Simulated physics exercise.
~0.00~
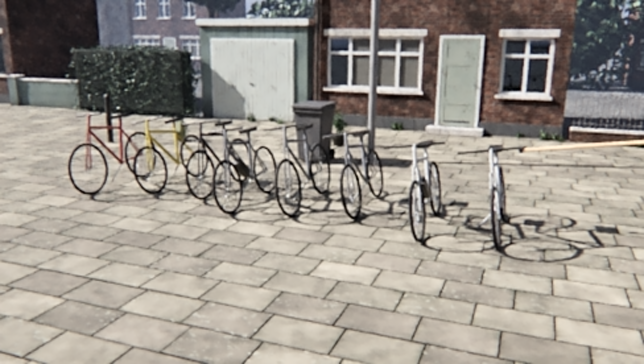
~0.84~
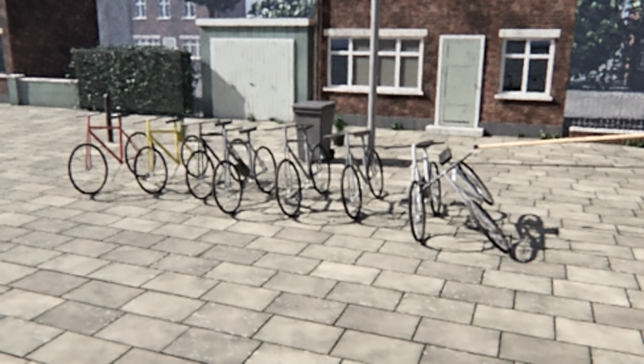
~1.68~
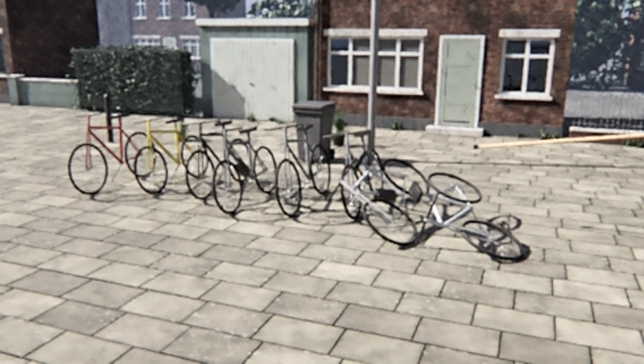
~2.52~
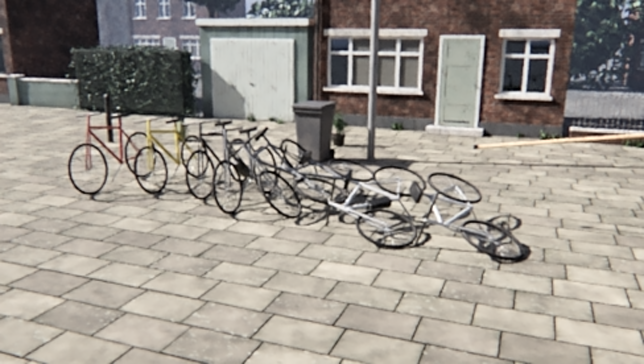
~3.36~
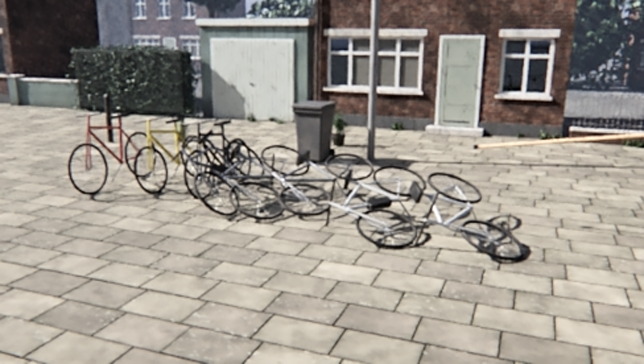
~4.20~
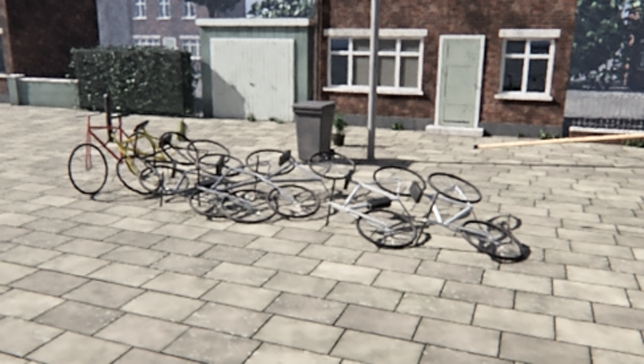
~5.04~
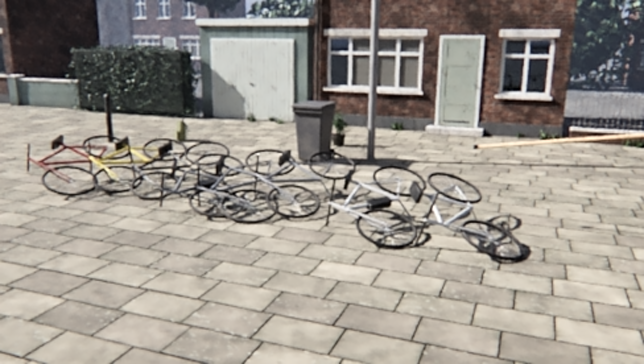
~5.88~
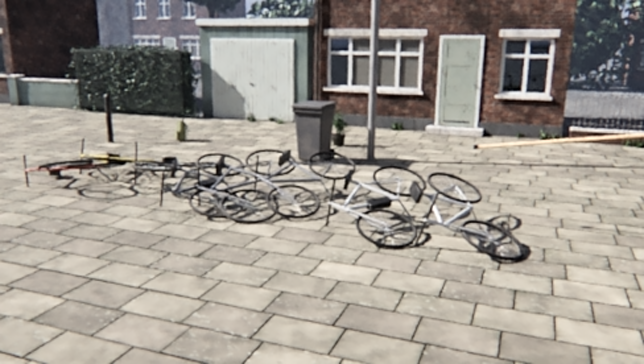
A pole nudged the bicycle at the right end of a row on a paved square, and it toppled left into its neighbour, knocking the rest down one after another until the yellow and red ones fell too and all lay on the ground.
